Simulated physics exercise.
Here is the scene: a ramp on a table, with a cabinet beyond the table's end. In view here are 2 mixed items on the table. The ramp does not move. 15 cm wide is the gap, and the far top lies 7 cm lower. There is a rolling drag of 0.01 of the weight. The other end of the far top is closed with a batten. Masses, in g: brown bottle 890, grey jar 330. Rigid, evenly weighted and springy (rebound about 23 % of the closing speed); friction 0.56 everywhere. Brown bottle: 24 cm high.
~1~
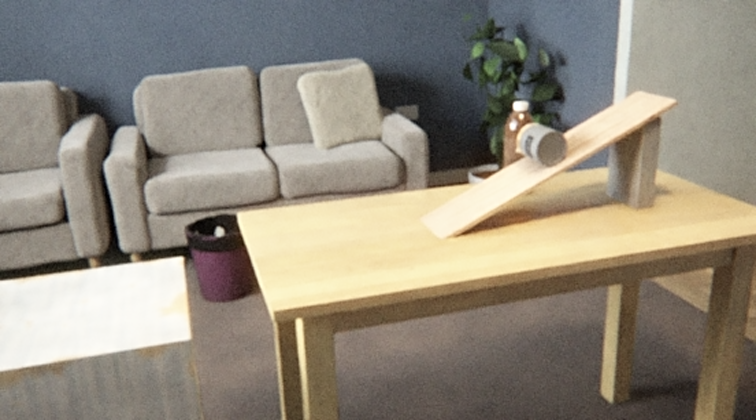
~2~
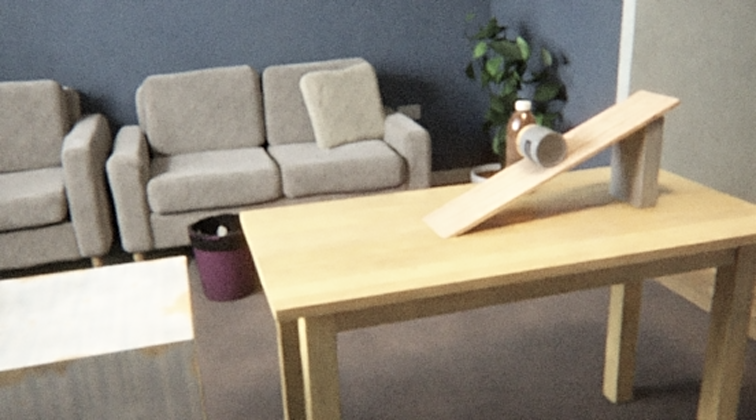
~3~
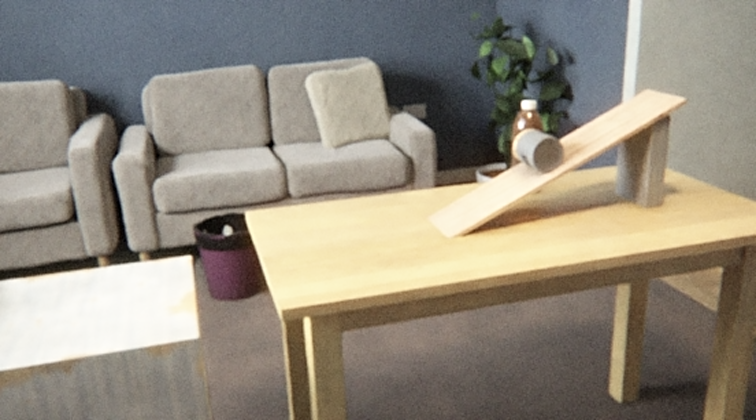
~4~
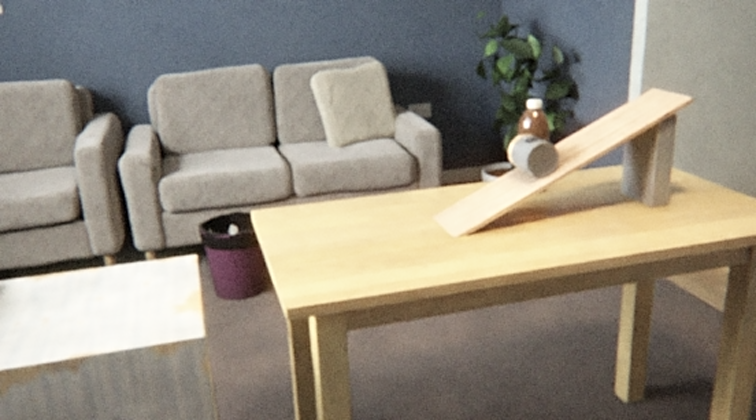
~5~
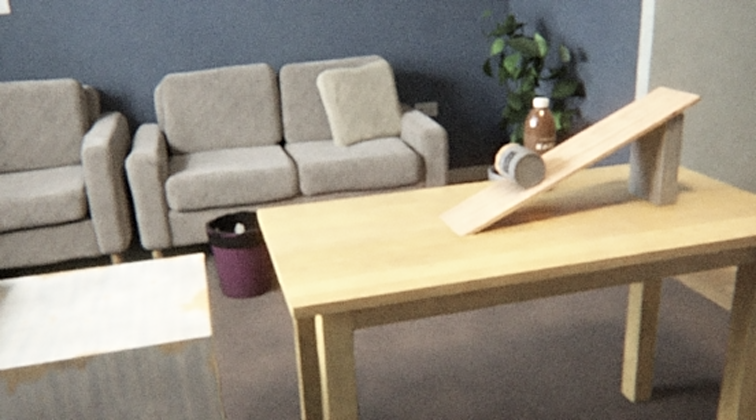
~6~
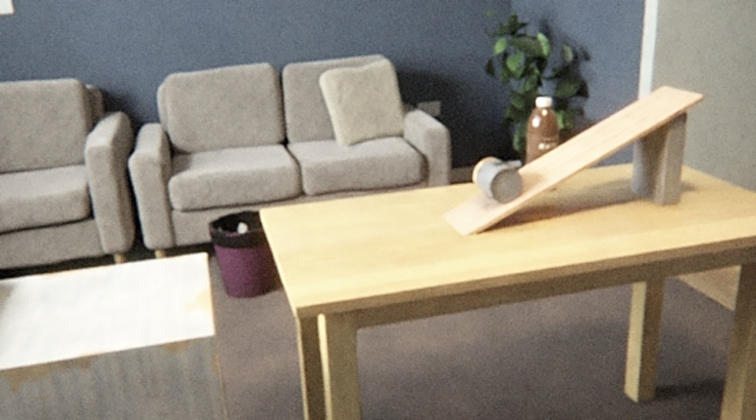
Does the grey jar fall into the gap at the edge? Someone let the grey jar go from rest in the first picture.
It succeeds.
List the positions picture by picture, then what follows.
The first picture shows edge 71 cm away; grey jar (542, 144).
The second picture shows edge 70 cm away; grey jar (542, 146).
The third picture shows edge 68 cm away; grey jar (538, 150).
The fourth picture shows edge 65 cm away; grey jar (534, 155).
The fifth picture shows edge 60 cm away; grey jar (521, 166).
The sixth picture shows edge 54 cm away; grey jar (498, 180).
Then, 0.20 s on from there, edge 31 cm away; grey jar near (408, 214).
Then, 0.60 s on from there, 17 cm past the table's edge; grey jar near (200, 271).
Then, 0.90 s on from there, 49 cm past the table's edge; grey jar near (42, 294).
In the end, 62 cm past the table's edge; brown bottle under 8 cm from the start.
